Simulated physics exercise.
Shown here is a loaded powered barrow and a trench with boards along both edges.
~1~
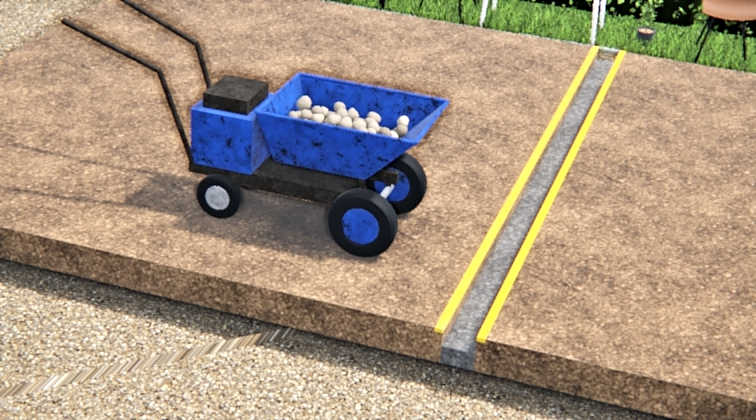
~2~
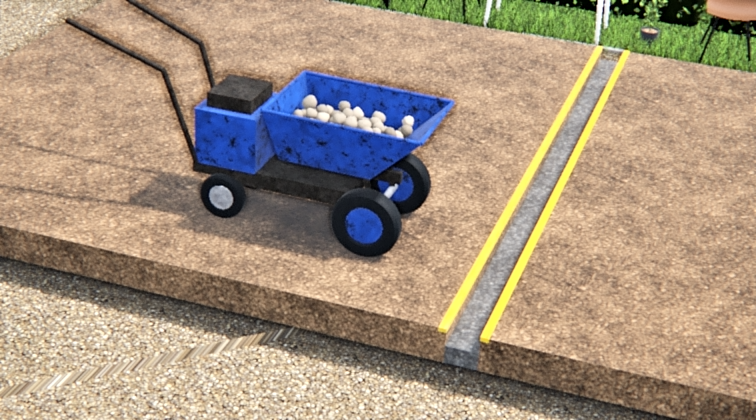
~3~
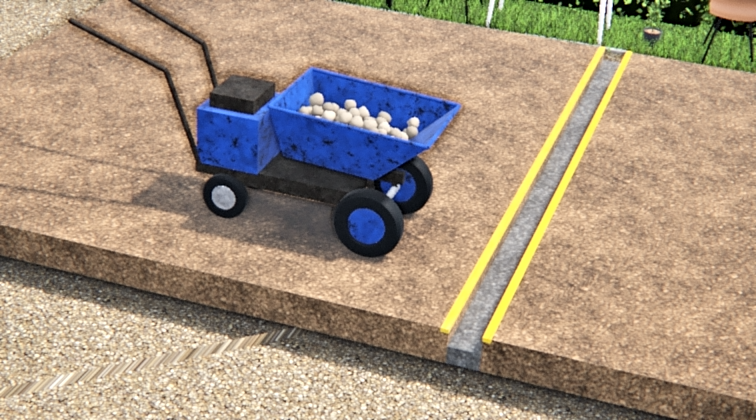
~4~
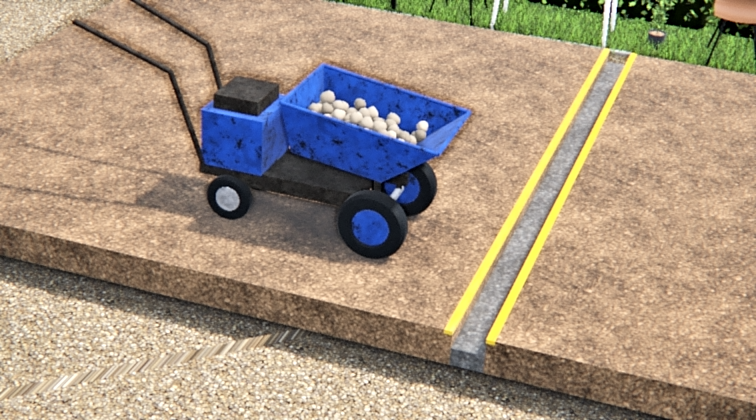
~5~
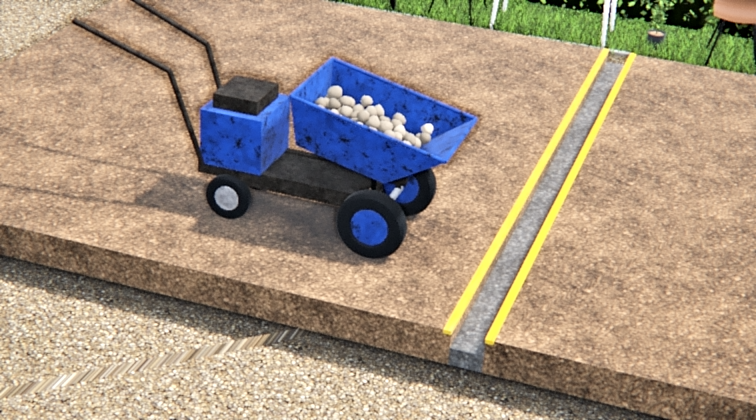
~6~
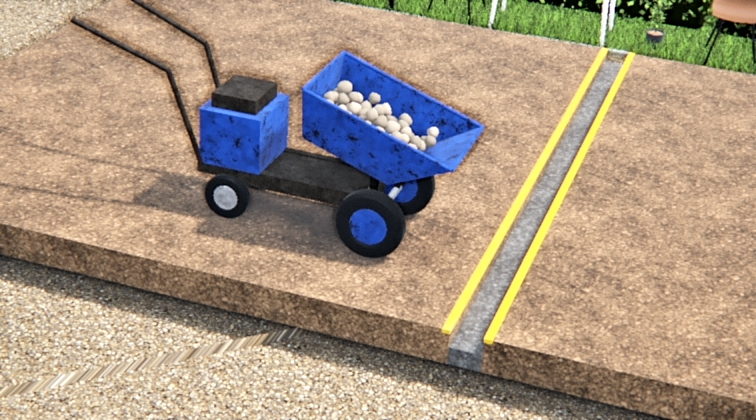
Blue powered barrow loaded with pale round stones edging right, then raising its skip toward a narrow trench lined with yellow boards.
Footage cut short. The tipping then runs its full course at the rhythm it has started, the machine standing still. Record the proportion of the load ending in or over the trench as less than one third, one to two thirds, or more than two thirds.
Proportion recorded: One to two thirds.
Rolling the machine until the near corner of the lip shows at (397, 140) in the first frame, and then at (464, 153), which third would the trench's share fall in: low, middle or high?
One to two thirds; then below one third.
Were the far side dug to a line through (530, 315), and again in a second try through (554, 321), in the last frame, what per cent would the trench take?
The first try gives 80 percent, then the second gives 90 percent.
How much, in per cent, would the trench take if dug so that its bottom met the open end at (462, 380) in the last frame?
Something close to 80 per cent.
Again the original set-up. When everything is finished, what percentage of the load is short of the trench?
Estimate: Around 0 per cent.
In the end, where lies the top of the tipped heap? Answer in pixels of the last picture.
The peak ends up near (508, 249).
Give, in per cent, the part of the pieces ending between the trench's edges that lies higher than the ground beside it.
35 in a hundred.
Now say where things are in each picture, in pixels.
Lip of the skip near (415, 143), level; top of the load near (337, 119), river pebbles; first edge of the trench near (456, 298); far edge near (496, 308), the trench under half as wide as the skip, and about half as deep as wide, in the first picture.
Lip of the skip near (420, 144), level; top of the load near (332, 128), in the second picture.
Lip of the skip near (427, 148), tipped barely; top of the load near (338, 126), in the third picture.
Lip of the skip near (438, 155), tipped a little; top of the load near (339, 115), in the fourth picture.
Lip of the skip near (445, 162), tipped a little; top of the load near (346, 112), in the fifth picture.
Lip of the skip near (452, 171), tipped clearly; top of the load near (342, 111); first edge of the trench near (463, 300); far edge near (504, 309), in the sixth picture.
Shortly afterwards, skip tipped steeply; the whole lot in the skip.
Next, skip tipped right over; all but a few in the skip; a little in or heaped over the trench.
Some moments later, skip tipped right over; near a third in the skip; only a few short of the trench; near half in or heaped over the trench; near a quarter beyond it.
In the end, skip tipped right over; near a third in the skip; only a few short of the trench; near half in or heaped over the trench; near a quarter beyond it.
